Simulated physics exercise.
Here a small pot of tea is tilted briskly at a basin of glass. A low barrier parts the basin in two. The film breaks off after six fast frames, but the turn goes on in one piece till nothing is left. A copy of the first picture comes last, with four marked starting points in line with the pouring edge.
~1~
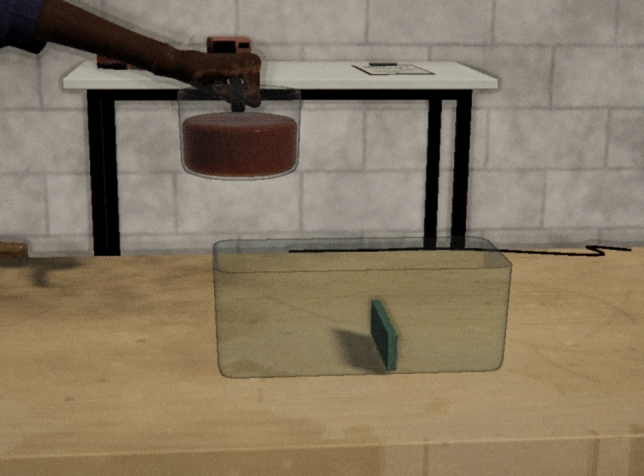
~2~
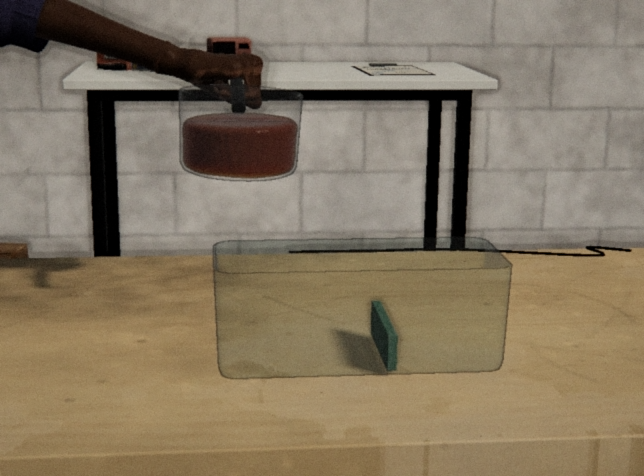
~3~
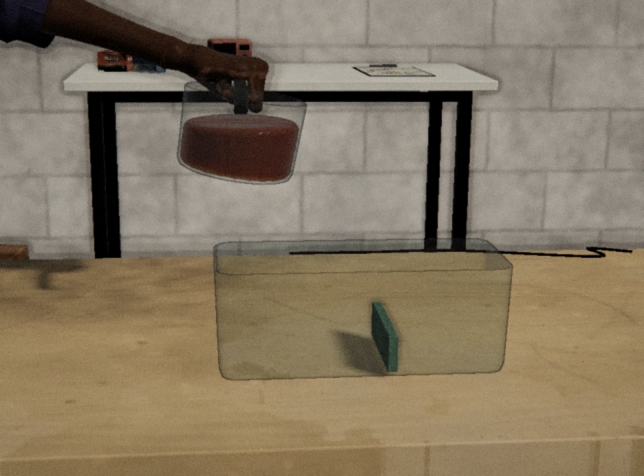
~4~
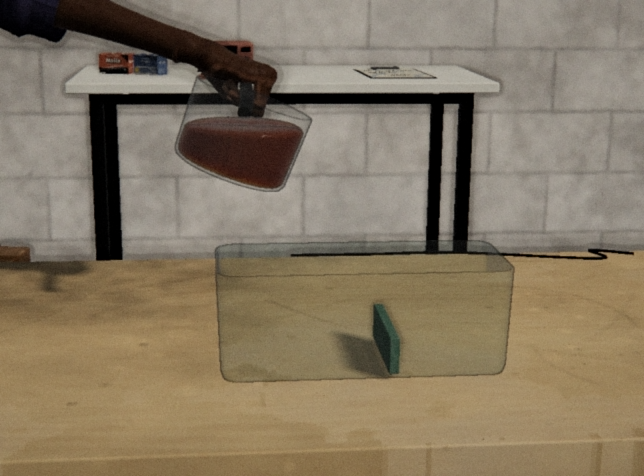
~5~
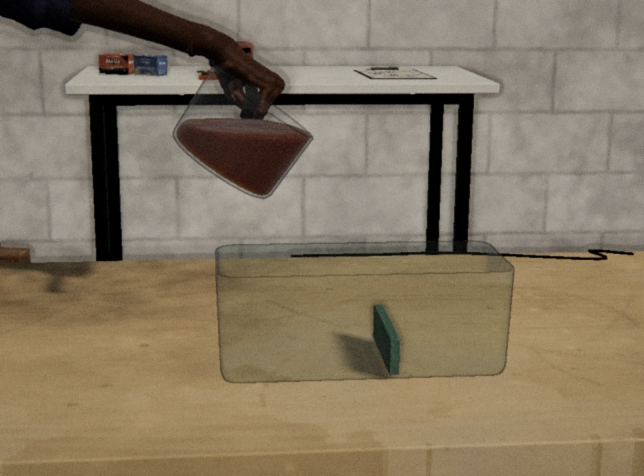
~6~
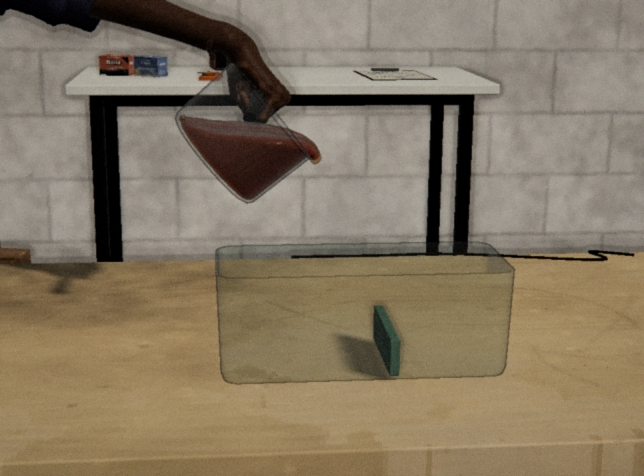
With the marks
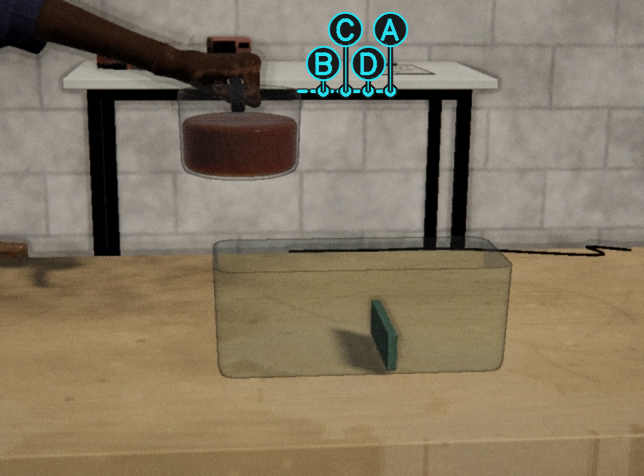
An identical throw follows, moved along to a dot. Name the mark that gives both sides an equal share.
Go for C.
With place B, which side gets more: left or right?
The left side.
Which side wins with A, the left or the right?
The right side.
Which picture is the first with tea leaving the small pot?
Picture 6.
In cyan, A at (390, 91); B at (323, 91); C at (345, 91); D at (368, 91).
For place A, about 12 % ends left of the wall and 86 % right of it.
For place B, about 75 % ends left of the wall and 23 % right of it.
For place C, about 48 % ends left of the wall and 51 % right of it.
For place D, about 19 % ends left of the wall and 80 % right of it.
